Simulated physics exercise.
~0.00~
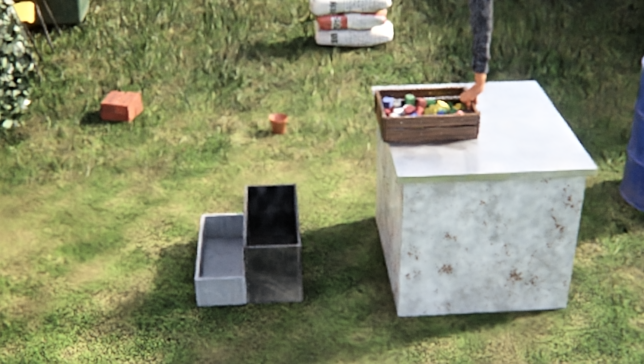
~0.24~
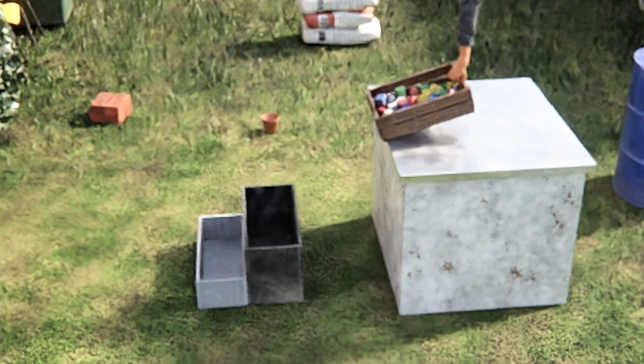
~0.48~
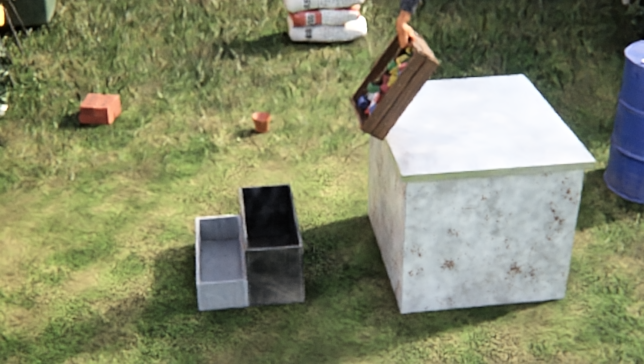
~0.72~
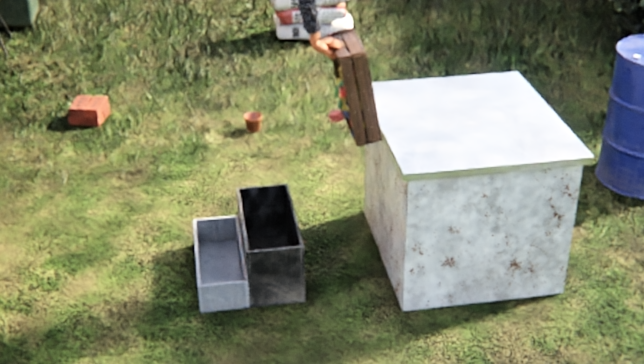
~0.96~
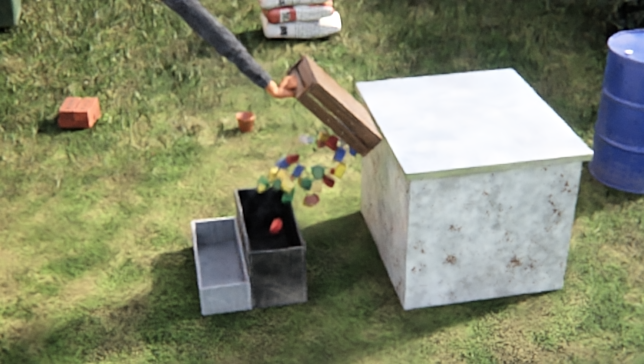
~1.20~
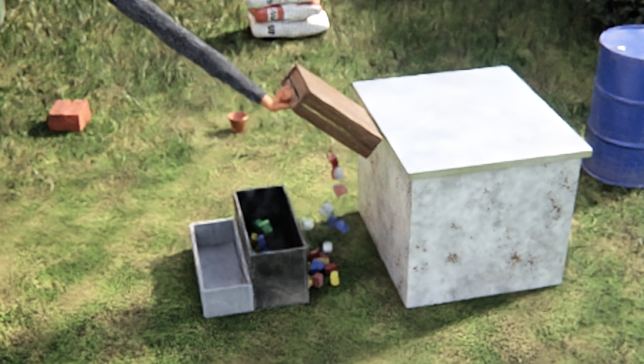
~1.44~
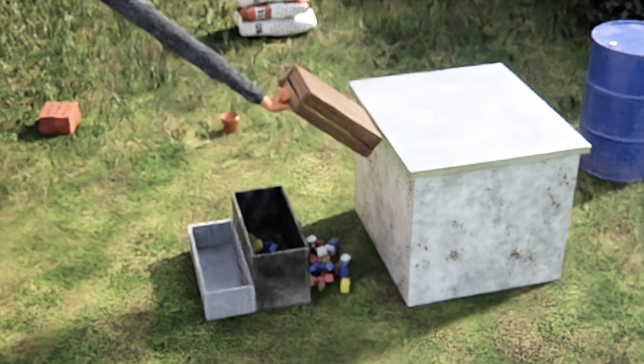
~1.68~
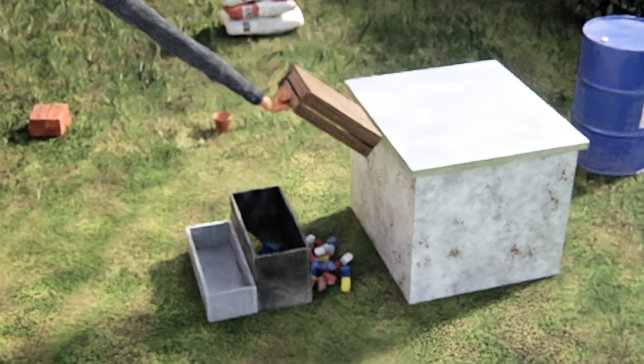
An arm tipped a wooden crate of colourful toy bricks off the left end of a pale bench on the grass, spilling them downward; some dropped into the black trough, but most landed on the ground beside it, while the grey tub stayed empty.
